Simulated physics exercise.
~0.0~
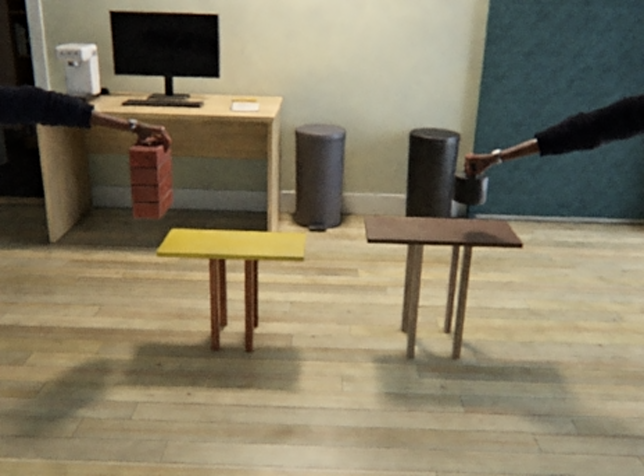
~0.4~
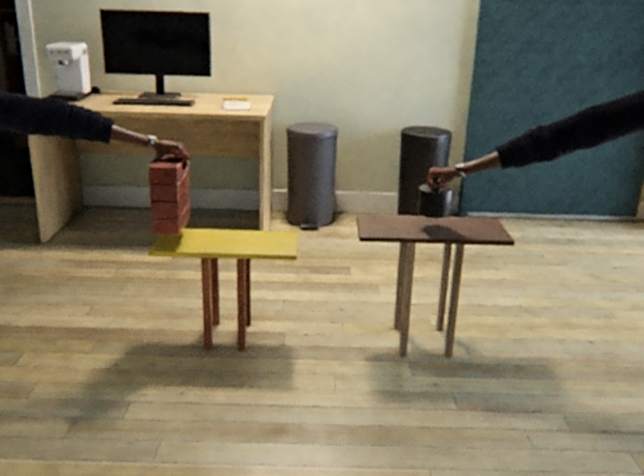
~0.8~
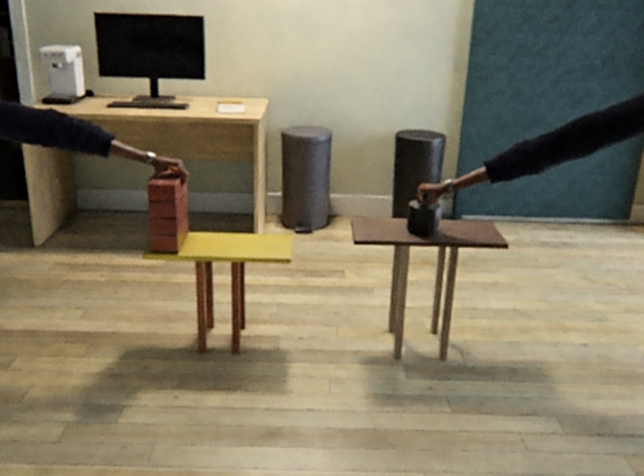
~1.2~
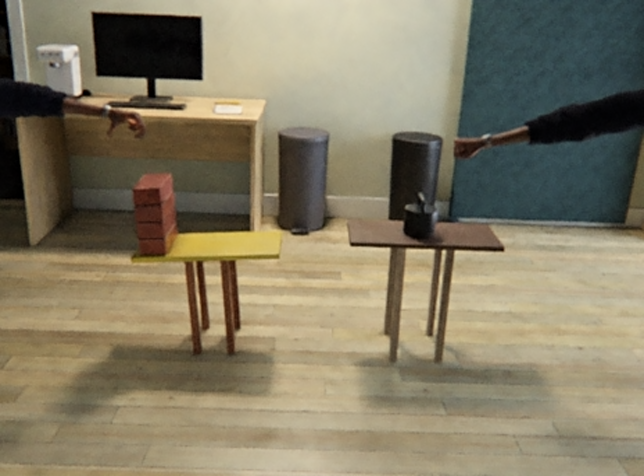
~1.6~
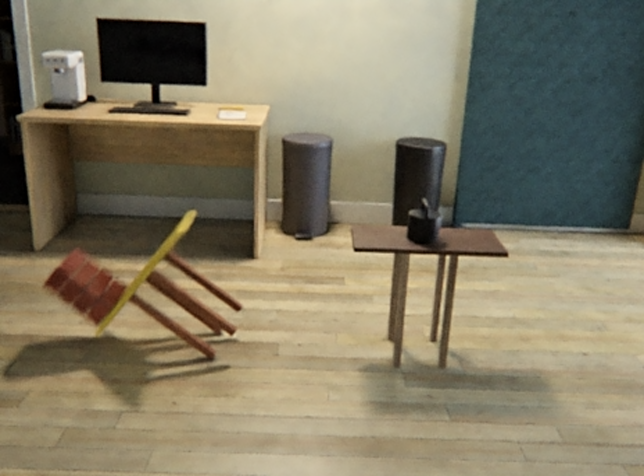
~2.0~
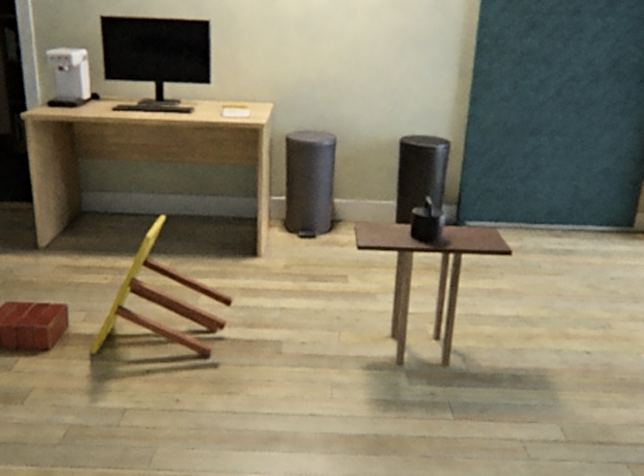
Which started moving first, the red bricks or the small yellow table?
The red bricks moved first, as a hand lowered them onto the table. The yellow table only started to tip after the hand had let go.
